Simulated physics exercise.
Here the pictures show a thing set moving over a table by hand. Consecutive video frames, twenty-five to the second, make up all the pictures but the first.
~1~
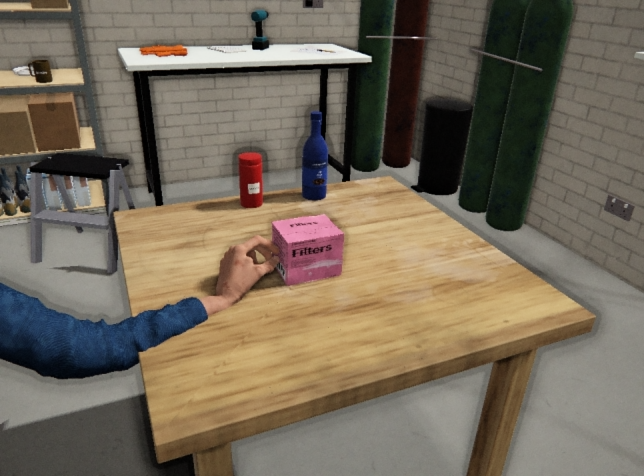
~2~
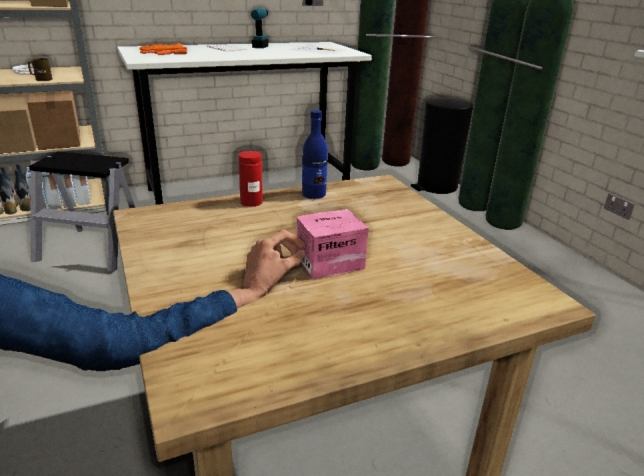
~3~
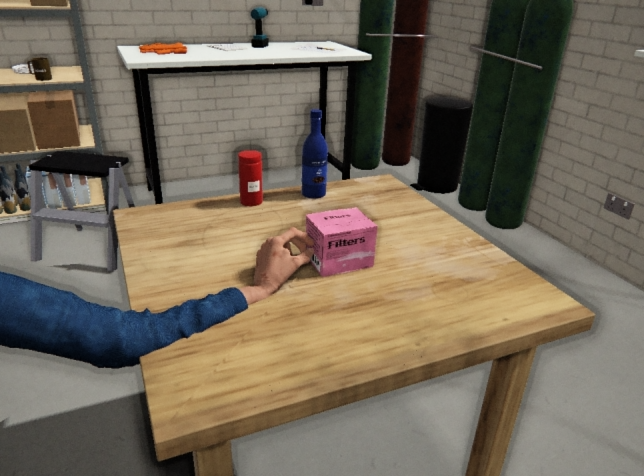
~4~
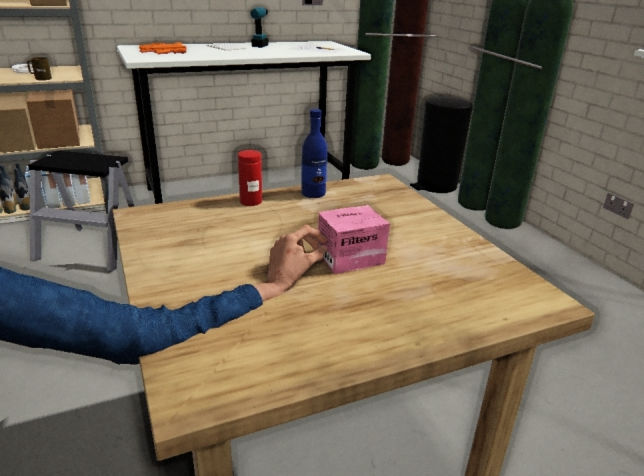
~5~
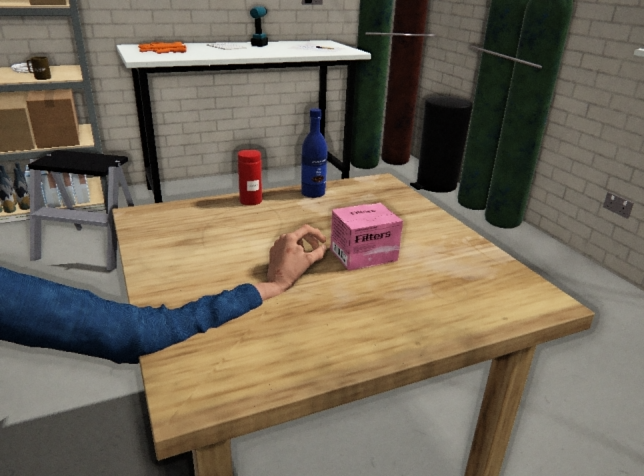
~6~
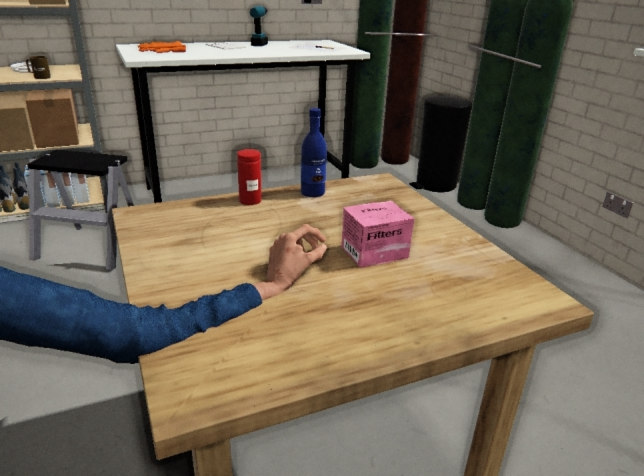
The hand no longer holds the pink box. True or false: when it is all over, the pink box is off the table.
False.
Then, 0.10 s after the last picture, pink box slid about its own width near (399, 229).
Then, 0.20 s after the last picture, pink box slid about its own width near (412, 227).
At rest, moved from the start, pink box. Seen from the same camera at the end, pink box near (418, 226).
